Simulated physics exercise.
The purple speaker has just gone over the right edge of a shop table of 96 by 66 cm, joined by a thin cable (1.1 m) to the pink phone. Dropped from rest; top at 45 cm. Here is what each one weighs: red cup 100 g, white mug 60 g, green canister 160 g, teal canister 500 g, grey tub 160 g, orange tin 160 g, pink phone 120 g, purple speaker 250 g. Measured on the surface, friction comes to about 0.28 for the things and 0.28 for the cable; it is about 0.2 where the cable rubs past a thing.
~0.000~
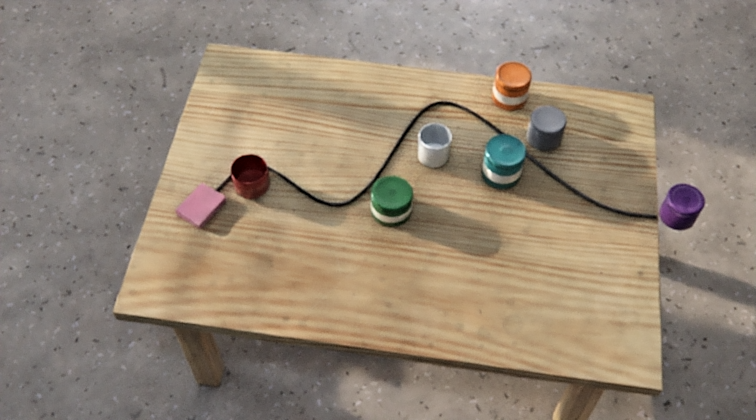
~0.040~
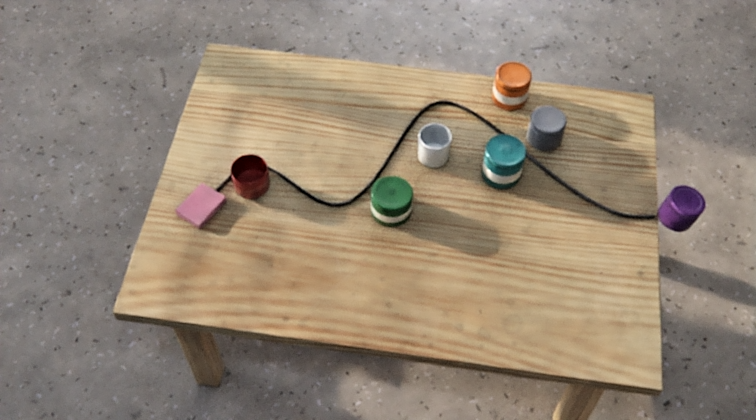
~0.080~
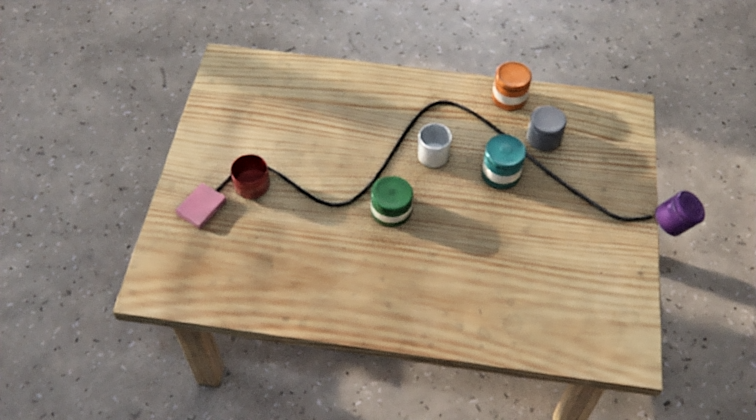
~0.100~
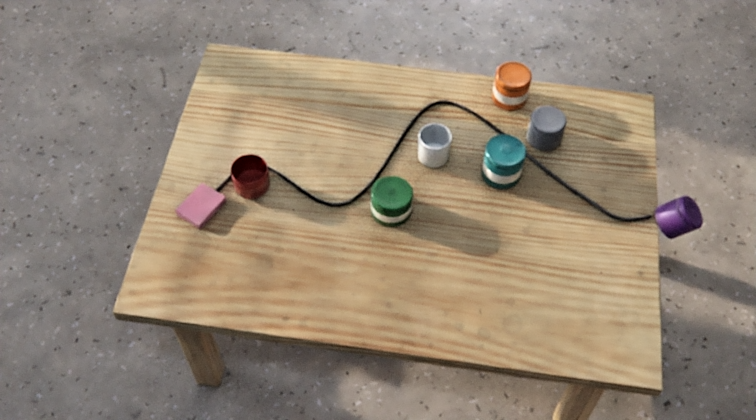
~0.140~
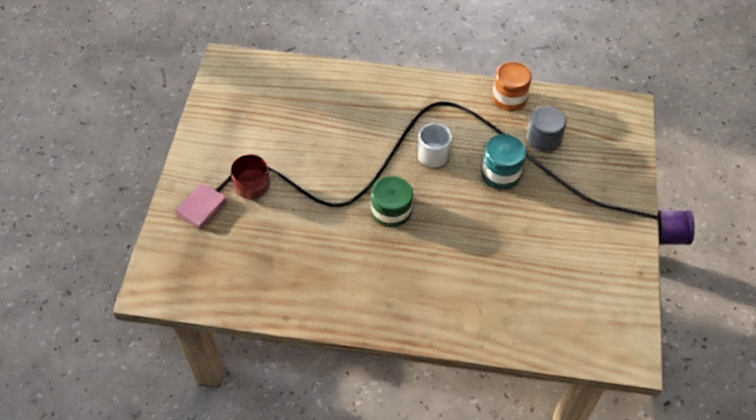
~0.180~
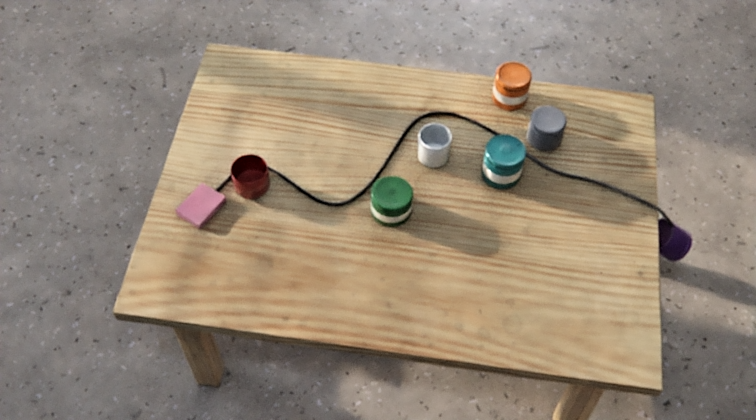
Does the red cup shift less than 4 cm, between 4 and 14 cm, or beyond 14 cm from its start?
It is left far out.
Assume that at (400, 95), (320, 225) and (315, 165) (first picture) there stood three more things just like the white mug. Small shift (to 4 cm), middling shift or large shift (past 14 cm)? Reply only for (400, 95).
There it moves only a bit.
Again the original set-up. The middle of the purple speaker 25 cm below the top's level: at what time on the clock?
Estimate: About 0.28 s.
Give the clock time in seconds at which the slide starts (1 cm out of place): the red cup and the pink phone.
The red cup at 0.32 seconds and the pink phone at 0.32 seconds.
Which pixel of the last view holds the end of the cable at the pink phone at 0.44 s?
In the last view it is close to (279, 178).
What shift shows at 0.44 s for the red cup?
Red cup: Roughly 10 cm.
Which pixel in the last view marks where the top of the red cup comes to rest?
Last view, top position: About (356, 242).
After 0.4 s, the cable's tail end at (279, 178); red cup 12 cm off its start, pink phone 15 cm off its start, white mug 13 cm off its start.
After 0.7 s, the cable's tail end at (331, 124); red cup 25 cm off its start, pink phone 36 cm off its start, white mug 25 cm off its start.
After 0.9 s, the cable's tail end at (351, 109); red cup 26 cm off its start at (356, 242), pink phone 41 cm off its start at (370, 100), white mug 26 cm off its start at (476, 249).
After 1.2 s, the cable's tail end at (351, 109); red cup 26 cm off its start, pink phone 41 cm off its start, white mug 26 cm off its start.
After 2.4 s, the cable's tail end at (351, 109); red cup 26 cm off its start at (356, 242), pink phone 41 cm off its start at (370, 100), white mug 26 cm off its start at (476, 249), purple speaker over the edge.
